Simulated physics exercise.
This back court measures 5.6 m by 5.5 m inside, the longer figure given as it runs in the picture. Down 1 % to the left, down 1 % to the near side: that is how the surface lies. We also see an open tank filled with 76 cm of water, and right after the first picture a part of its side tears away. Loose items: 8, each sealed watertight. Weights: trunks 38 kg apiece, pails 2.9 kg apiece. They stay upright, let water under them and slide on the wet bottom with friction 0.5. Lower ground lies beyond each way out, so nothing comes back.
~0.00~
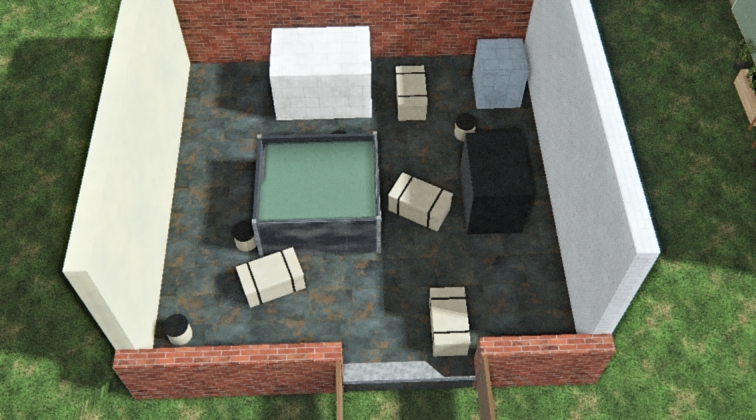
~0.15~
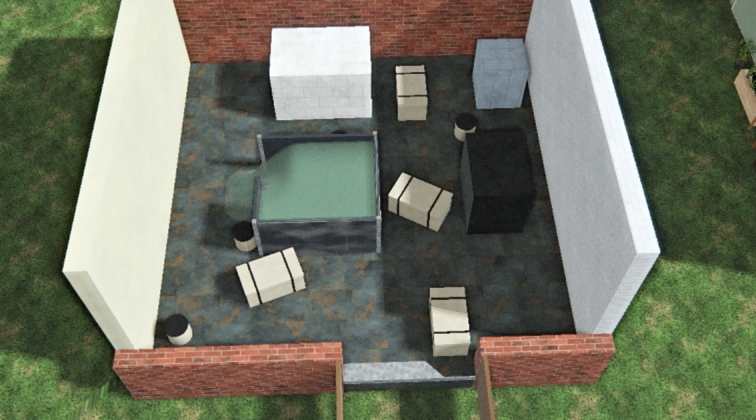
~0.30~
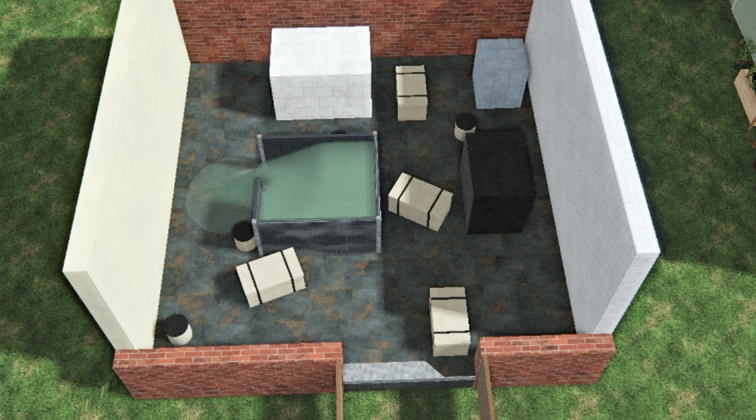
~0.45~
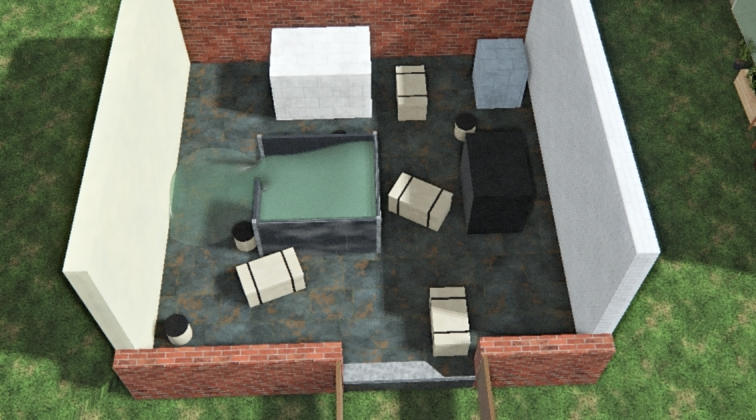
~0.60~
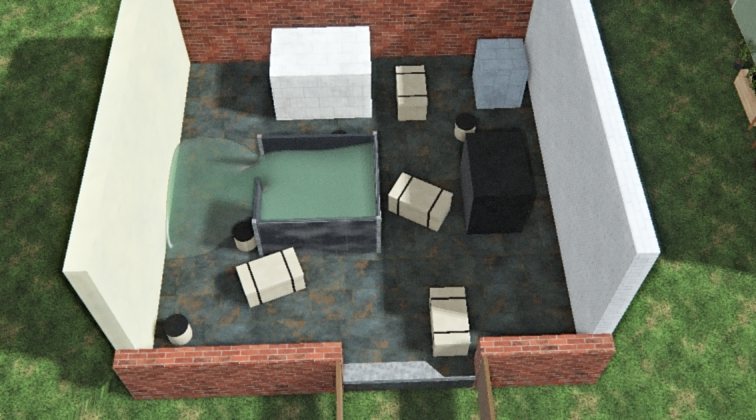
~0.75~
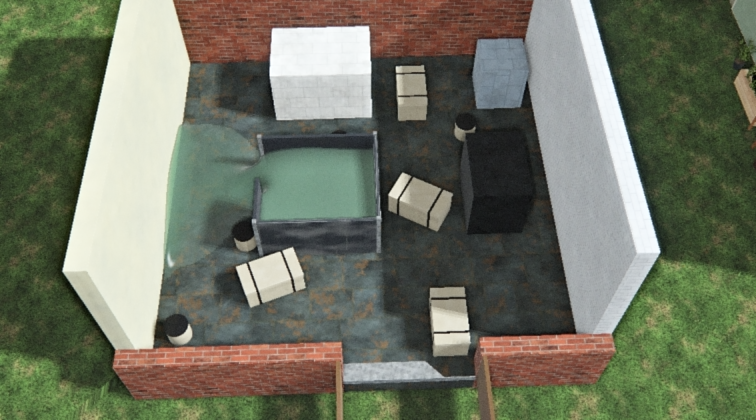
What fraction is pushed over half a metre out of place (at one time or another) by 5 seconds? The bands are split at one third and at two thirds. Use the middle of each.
My guess is it is going to land beneath one third.
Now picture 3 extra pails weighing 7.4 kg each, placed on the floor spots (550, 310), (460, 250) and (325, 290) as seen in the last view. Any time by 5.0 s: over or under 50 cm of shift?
Check, in order - not exceeded, not exceeded, not exceeded.
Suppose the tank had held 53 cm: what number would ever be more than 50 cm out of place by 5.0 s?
Count: 1.
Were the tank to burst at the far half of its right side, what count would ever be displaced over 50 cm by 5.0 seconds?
Count: 3.
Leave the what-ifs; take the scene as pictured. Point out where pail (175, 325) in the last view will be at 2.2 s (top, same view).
About (221, 339), give or take.
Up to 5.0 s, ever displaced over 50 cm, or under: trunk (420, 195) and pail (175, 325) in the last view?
Well, one then the other: A smaller shift, then a bigger shift.
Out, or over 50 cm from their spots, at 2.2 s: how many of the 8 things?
By that point, 1.
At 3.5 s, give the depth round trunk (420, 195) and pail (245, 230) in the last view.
0 and 2 cm.
After 1.1 s 0 of 8 are over 50 cm from their spots; 0 afloat.
After 2.2 s 1 of 8 are over 50 cm from their spots; 1 afloat.
After 3.5 s 1 of 8 are over 50 cm from their spots; 0 afloat.
After 5.0 s 1 of 8 are over 50 cm from their spots, and 1 have been at some point; 1 afloat.
